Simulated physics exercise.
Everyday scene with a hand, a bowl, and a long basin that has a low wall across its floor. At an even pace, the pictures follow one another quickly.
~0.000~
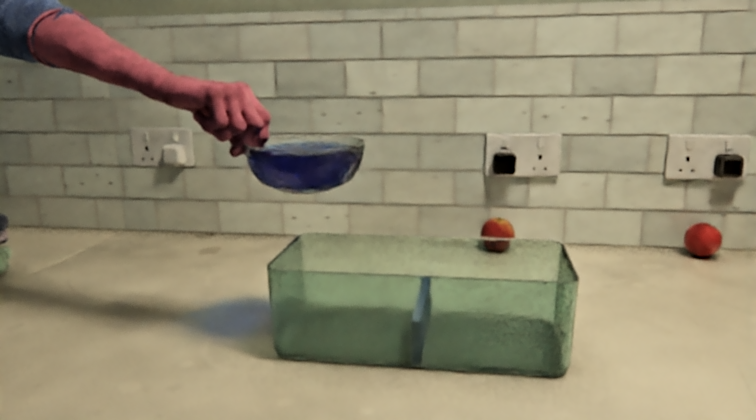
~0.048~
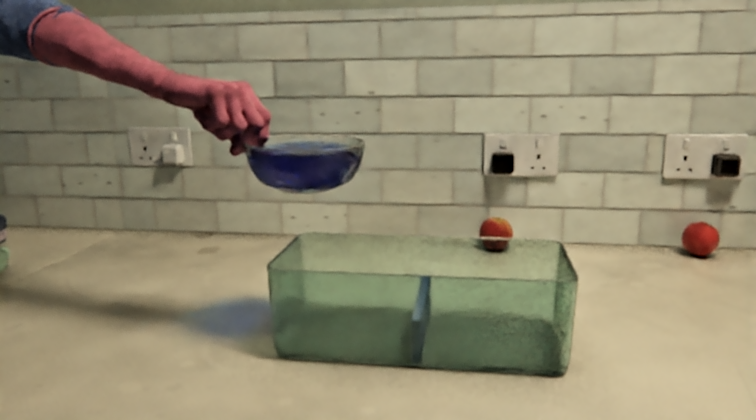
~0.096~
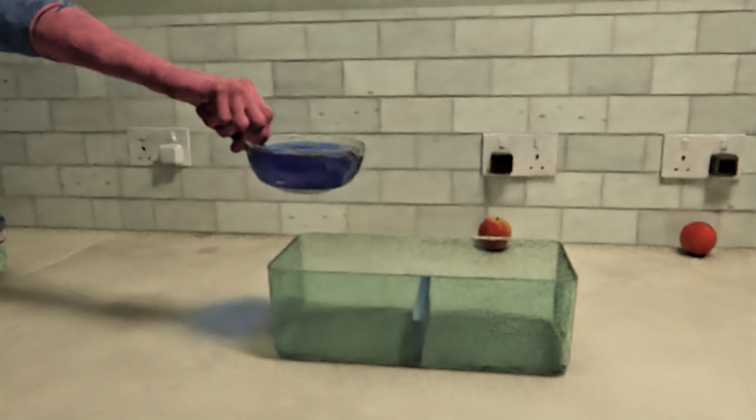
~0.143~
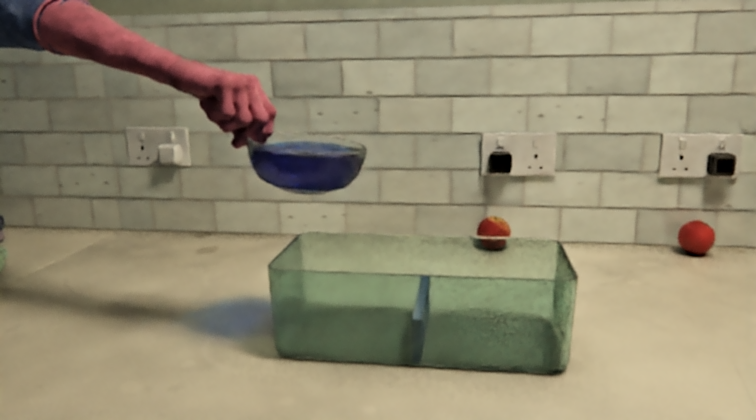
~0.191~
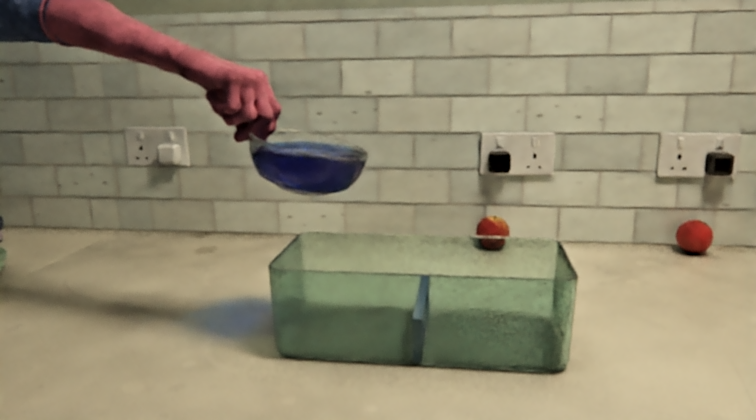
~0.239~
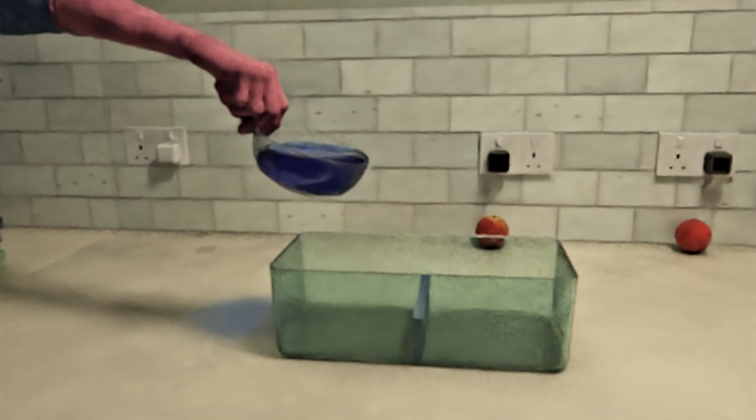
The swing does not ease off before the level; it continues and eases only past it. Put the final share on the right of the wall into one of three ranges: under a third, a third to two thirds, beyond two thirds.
The right of the wall is going to lack a full third.
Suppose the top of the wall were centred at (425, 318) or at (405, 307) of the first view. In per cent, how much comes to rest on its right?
The first gives 30 %, the second 50 %.
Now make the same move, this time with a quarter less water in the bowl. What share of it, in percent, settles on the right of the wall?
5 in a hundred.
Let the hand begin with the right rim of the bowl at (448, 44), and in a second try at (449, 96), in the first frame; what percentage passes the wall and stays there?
In turn 95 and 95 in a hundred.
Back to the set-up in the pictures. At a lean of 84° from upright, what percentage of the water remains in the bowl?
Near 15 per cent.
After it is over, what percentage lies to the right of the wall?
Around 15 percent.
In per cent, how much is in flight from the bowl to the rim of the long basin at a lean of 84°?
It's about 35 per cent.
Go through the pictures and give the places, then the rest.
Tilt 0°; pouring edge (362, 144); surface from (253, 149) to (361, 149); the long basin's rim runs from (285, 251) to (570, 261); the wall's top is at (422, 298), in the first picture.
Tilt 1°; pouring edge (362, 145); surface from (253, 149) to (361, 150), in the second picture.
Tilt 3°; pouring edge (363, 148); surface from (254, 147) to (362, 152), in the third picture.
Tilt 7°; pouring edge (365, 152); surface from (256, 146) to (363, 152), in the fourth picture.
Tilt 13°; pouring edge (366, 157); surface from (259, 146) to (366, 154), in the fifth picture.
Tilt 20°; pouring edge (367, 164); surface from (260, 146) to (369, 159); 2 per cent is over the edge, in the sixth picture.
Then, 0.58 s in, the tilt is 84° and 16 per cent is still to pour, 38 is left of the wall and 13 right of it.
Then, 0.83 s in, the tilt is 113° and 0 per cent is still to pour, 81 is left of the wall and 17 right of it.
Then, 1.10 s in, the tilt is 114° and 0 per cent is still to pour, 82 is left of the wall and 17 right of it.
Then, 1.38 s in, the tilt is 114° and 0 per cent is still to pour, 82 is left of the wall and 17 right of it.
Finally, 82 per cent lies left of the wall, 17 right of it and 1 outside.
